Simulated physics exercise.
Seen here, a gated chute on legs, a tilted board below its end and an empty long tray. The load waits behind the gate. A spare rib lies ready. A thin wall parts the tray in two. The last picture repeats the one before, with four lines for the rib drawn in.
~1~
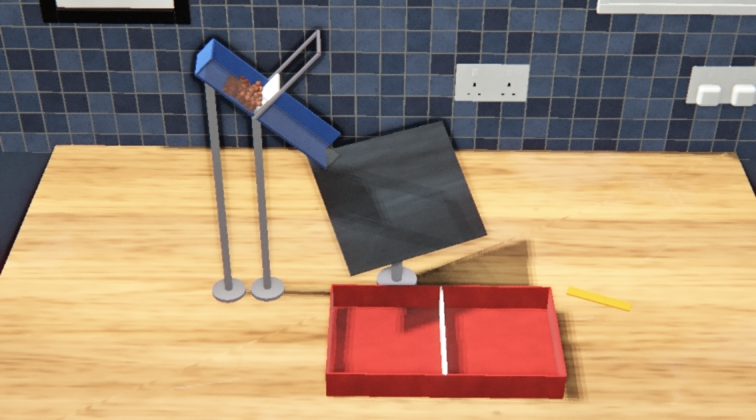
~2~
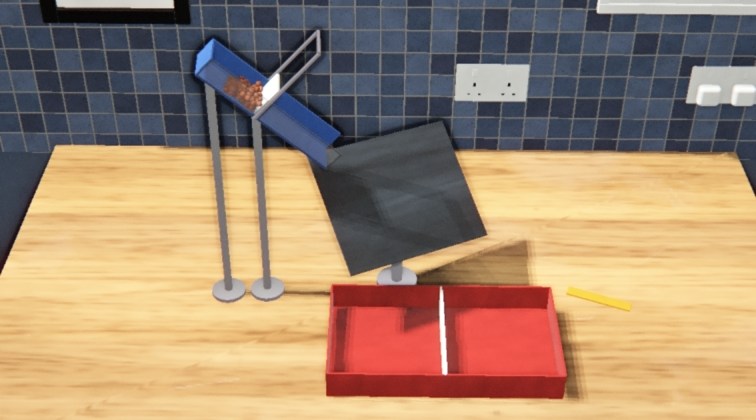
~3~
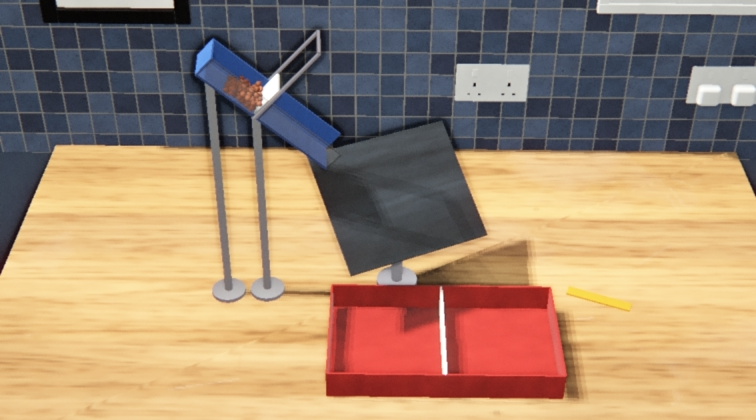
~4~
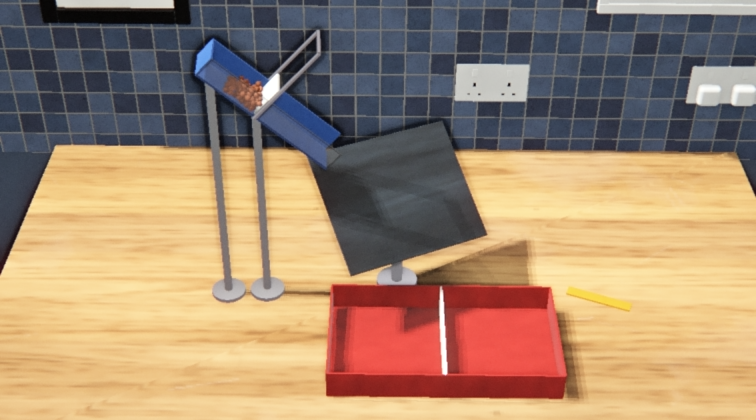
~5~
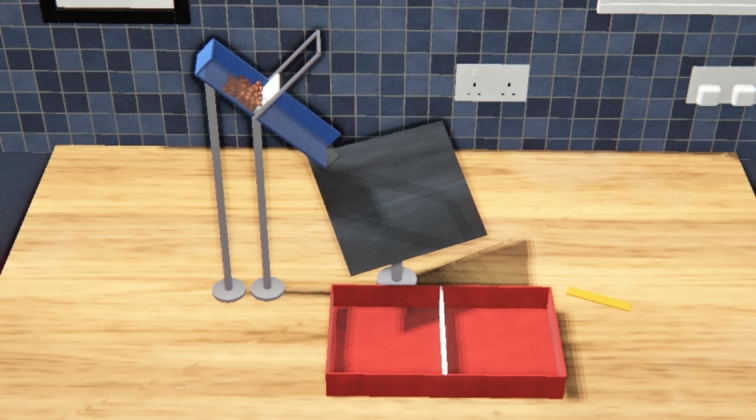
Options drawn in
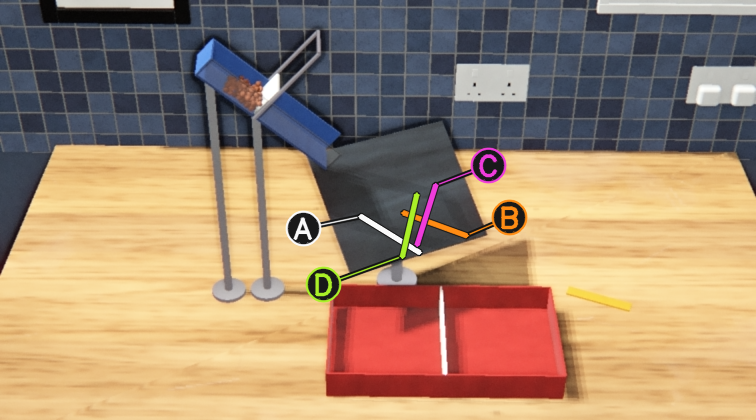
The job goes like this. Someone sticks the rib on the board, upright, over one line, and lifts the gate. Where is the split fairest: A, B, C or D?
The answer is line B.
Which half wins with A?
More lands on the right.
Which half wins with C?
Left.
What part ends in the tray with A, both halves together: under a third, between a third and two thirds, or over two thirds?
It is over two thirds.
On the marked copy, line A from (361, 216) to (419, 252); line B from (403, 212) to (466, 235); line C from (435, 185) to (417, 244); line D from (416, 194) to (402, 256).
For line A, of what is caught, a stray few in the left half, nearly all in the right.
For line B, of what is caught, about a third in the left half, about two thirds in the right.
For line C, of what is caught, most in the left half, a small part in the right.
For line D, of what is caught, nearly all in the left half, a stray few in the right.
